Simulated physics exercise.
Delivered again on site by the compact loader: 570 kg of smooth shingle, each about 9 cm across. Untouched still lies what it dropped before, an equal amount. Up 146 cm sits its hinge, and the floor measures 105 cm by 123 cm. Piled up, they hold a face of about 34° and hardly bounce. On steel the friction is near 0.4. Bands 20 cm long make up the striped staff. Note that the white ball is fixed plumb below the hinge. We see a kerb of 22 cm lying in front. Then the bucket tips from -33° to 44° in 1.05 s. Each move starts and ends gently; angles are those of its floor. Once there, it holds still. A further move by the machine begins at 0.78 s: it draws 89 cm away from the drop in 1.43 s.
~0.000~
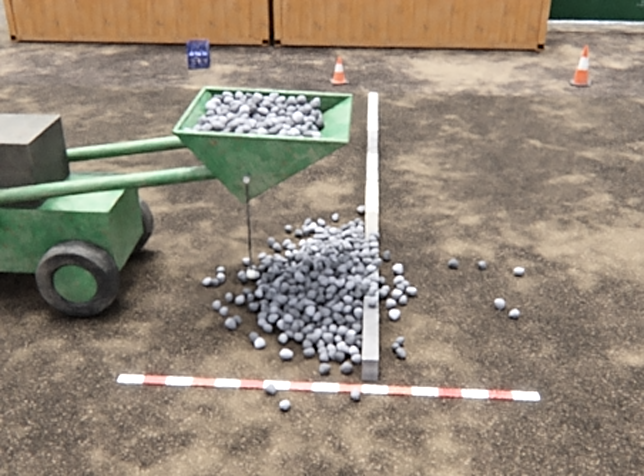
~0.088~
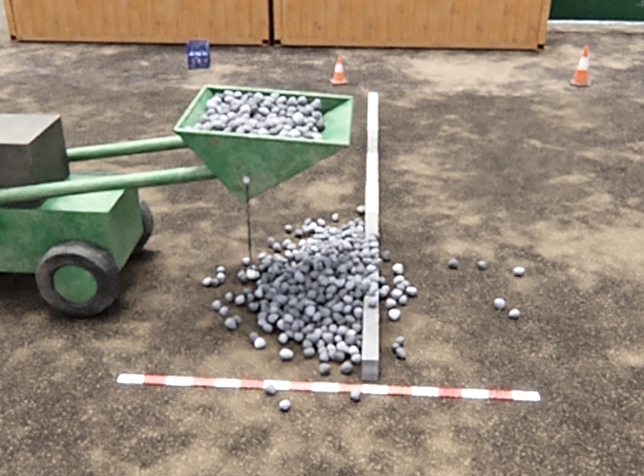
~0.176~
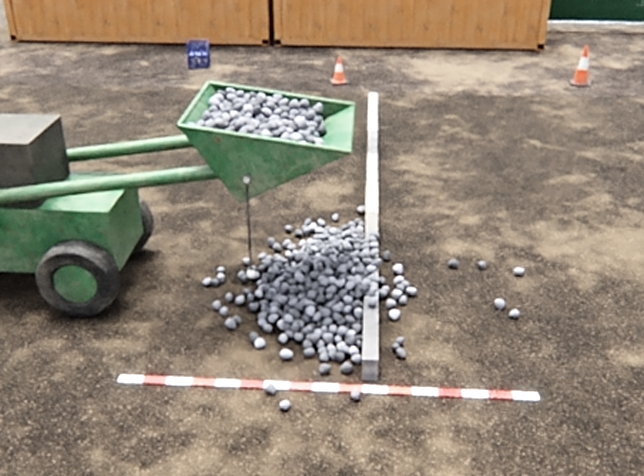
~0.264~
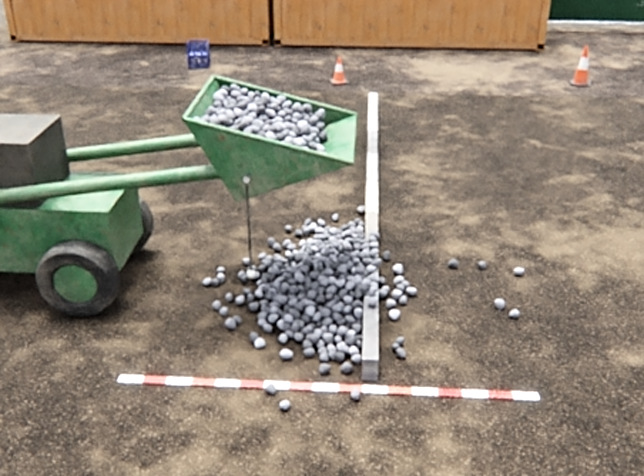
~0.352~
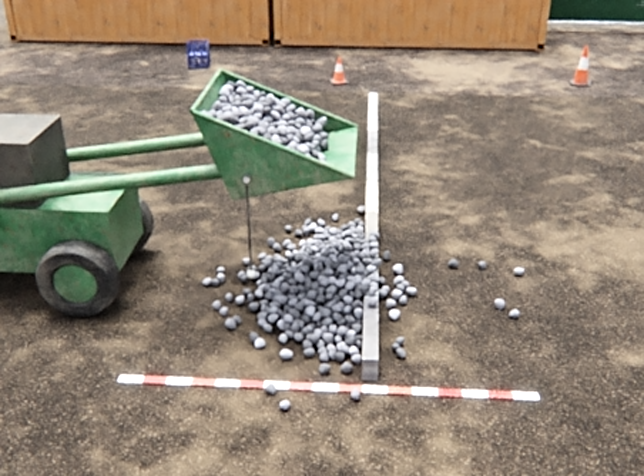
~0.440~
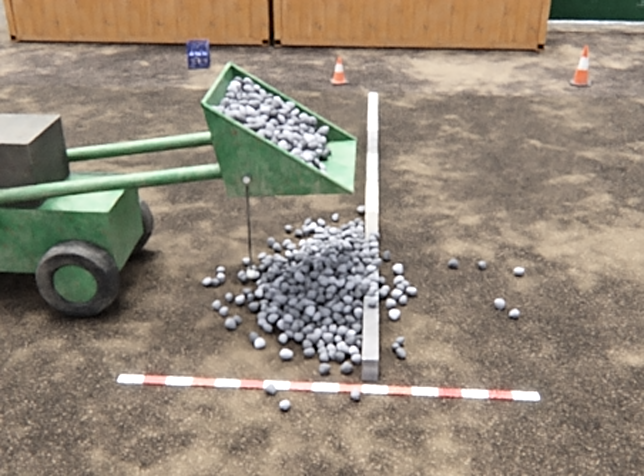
On a patch of bare ground, a green loader held a bucket of grey stones above a heap lying against a pale kerb, and the bucket gradually tilted forward, its right edge dipping lower.
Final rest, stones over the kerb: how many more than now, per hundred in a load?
24 per hundred.
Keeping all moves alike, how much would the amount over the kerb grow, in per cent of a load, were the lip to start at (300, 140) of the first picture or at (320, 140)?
Case one about 0 %, case two about 5 %.
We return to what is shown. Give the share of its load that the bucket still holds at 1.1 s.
About 40 per cent is held.
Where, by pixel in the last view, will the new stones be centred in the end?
Centre: Approx. (333, 274).
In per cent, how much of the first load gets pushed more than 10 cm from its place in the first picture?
I'd say roughly 30 per cent of them.
After 0.8 s the floor is at 32°; in per cent of one load, 99 in the bucket, 97 on this side of the kerb, 4 over the kerb; the foremost stones are at (461, 286).
After 1.1 s the floor is at 44°; in per cent of one load, 40 in the bucket, 156 on this side of the kerb, 4 over the kerb; the foremost stones are at (461, 286).
After 2.7 s the floor is at 44°; in per cent of one load, 0 in the bucket, 172 on this side of the kerb, 28 over the kerb; the foremost stones are at (532, 304).
After 5.5 s the floor is at 44°; in per cent of one load, 0 in the bucket, 172 on this side of the kerb, 28 over the kerb; the foremost stones are at (533, 304). Net gain over the kerb, 24.
